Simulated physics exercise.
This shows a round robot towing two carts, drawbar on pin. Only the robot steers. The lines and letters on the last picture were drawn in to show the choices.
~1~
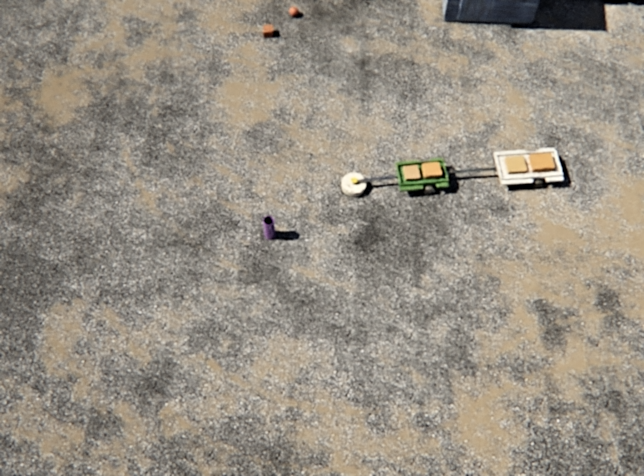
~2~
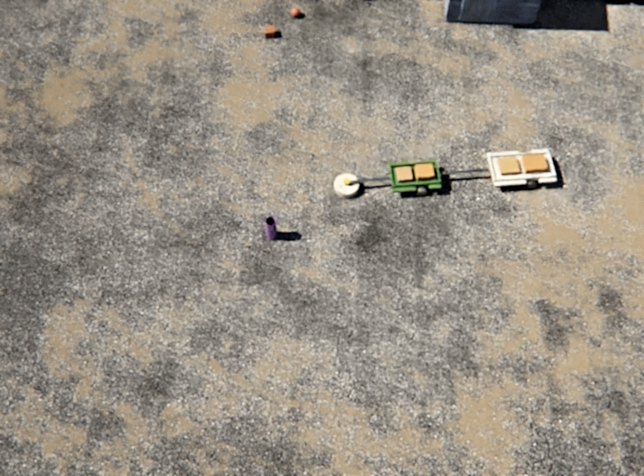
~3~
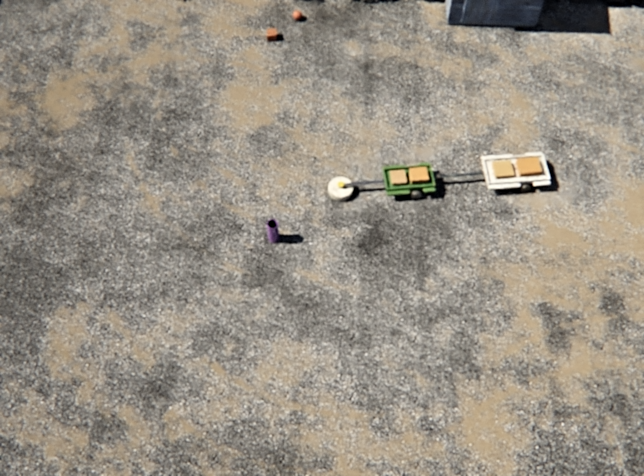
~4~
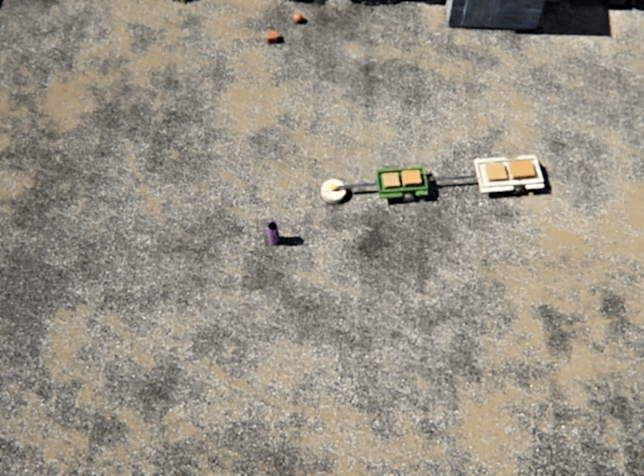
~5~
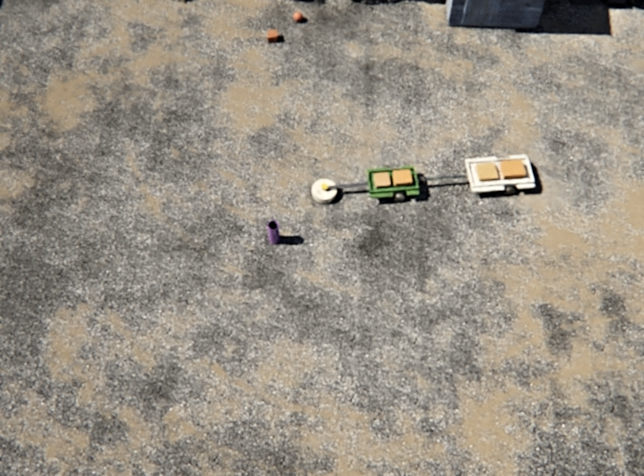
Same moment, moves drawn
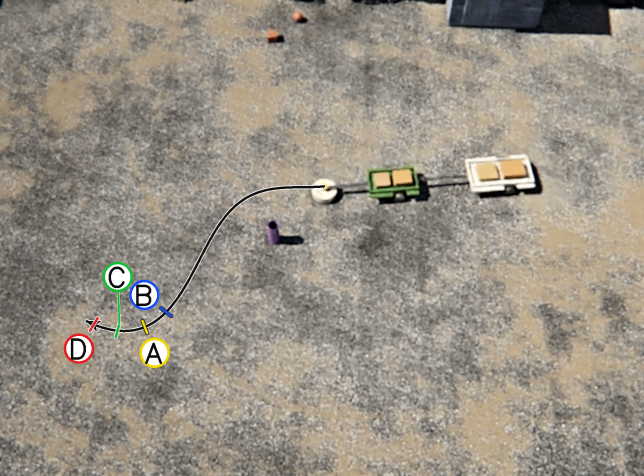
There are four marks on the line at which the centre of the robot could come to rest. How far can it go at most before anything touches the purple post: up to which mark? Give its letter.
Mark B.
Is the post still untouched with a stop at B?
For that mark, yes.
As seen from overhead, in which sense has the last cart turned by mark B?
For that mark, anticlockwise.
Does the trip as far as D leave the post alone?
No.
On the marked copy, A at (145, 327); B at (166, 312); C at (118, 331); D at (94, 324); the route from (324, 186) via (204, 252) to (87, 321).
With B. Early on, robot (249, 200), last cart (425, 178).
Further on, robot (203, 258), last cart (360, 184).
At the end, robot (167, 315), last cart (307, 202); nothing has been touched.
As for the rest, A is too far, the post has been hit; C is too far, the post has been hit; D is too far, the post has been hit.
